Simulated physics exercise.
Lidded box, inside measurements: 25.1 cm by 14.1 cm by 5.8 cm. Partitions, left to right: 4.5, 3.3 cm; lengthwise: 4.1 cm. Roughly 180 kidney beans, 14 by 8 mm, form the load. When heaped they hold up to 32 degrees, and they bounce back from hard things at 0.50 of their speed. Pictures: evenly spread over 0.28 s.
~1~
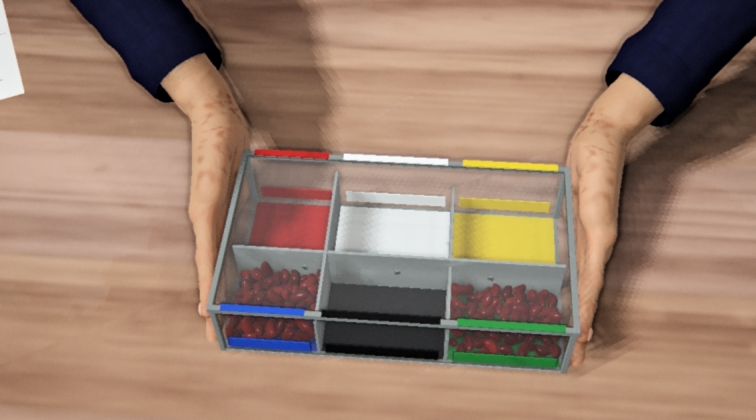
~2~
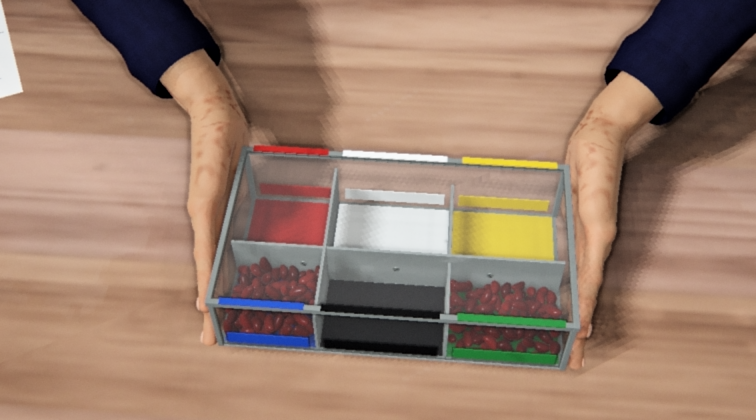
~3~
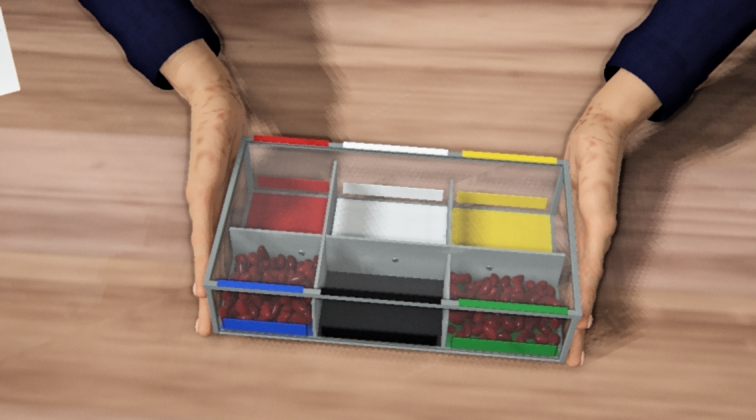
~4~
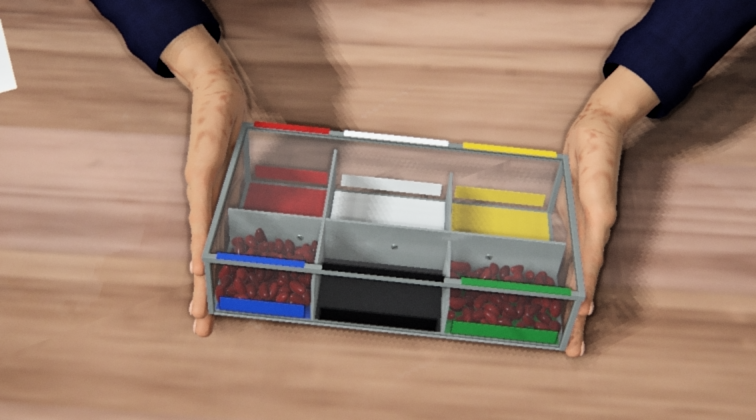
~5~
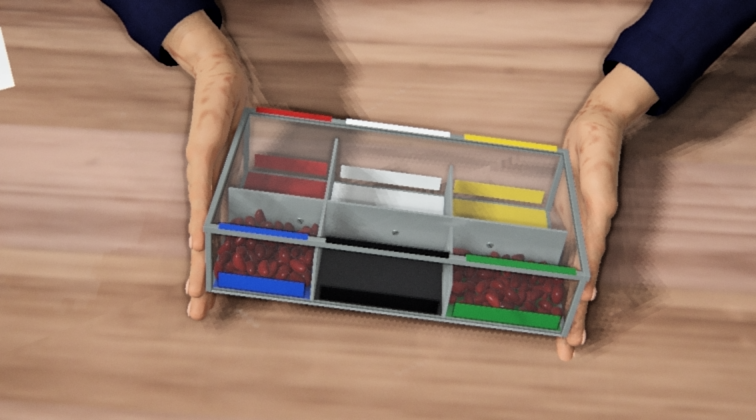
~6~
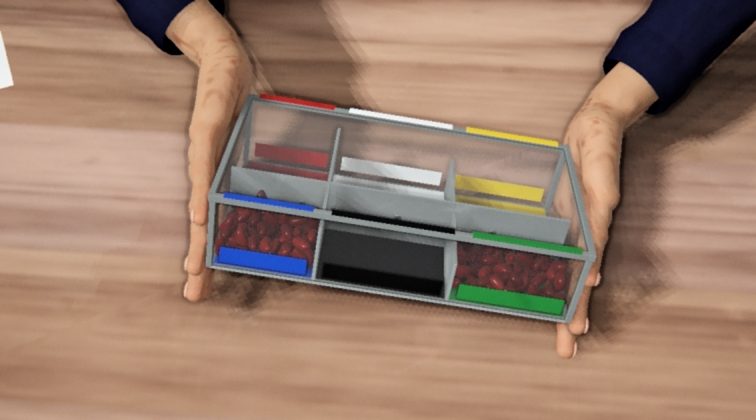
The clip opens with two hands holding a clear lidded box of six colour-marked compartments over a wooden table, red beans in the front blue and green ones. The hands gradually tilt the box backward and slightly right, bringing its front wall into fuller view, while the beans stay in those compartments.
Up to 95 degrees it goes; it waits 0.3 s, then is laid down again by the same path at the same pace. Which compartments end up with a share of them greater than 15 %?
Red compartment: Not greater. Blue compartment: Greater. Green compartment: Greater. Yellow compartment: Greater. White compartment: Not greater. Black compartment: Not greater.
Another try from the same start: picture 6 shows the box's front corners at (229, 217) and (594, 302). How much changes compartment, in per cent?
About 20 per cent.
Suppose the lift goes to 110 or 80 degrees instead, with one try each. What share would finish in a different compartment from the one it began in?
Roughly 50 percent, then roughly 25 percent.
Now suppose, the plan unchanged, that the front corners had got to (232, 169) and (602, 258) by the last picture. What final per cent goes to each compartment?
By the end, red has 5%, blue has 35%, green has 35%, yellow has 20%, white has 5% and black has 0%.
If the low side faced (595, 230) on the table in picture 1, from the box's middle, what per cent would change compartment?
Near 25 percent, give or take.
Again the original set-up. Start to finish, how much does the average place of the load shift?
4.0 cm, roughly.
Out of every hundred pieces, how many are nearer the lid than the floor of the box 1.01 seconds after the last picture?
About 60 per cent.
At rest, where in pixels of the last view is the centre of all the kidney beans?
Centre at rest, approx.: (464, 290) px.
Then, 1.01 s after the last picture, tilt 95 degrees; red 5 %, blue 40 %, green 35 %, yellow 15 %, white 5 %.
Then, 1.70 s after the last picture, tilt 48 degrees; red 5 %, blue 40 %, green 30 %, yellow 25 %.
Then, 2.42 s after the last picture, tilt 0 degrees; red 5 %, blue 40 %, green 30 %, yellow 25 %.
In the end, red 5 %, blue 40 %, green 30 %, yellow 25 %, white 0 %, black 0 %.
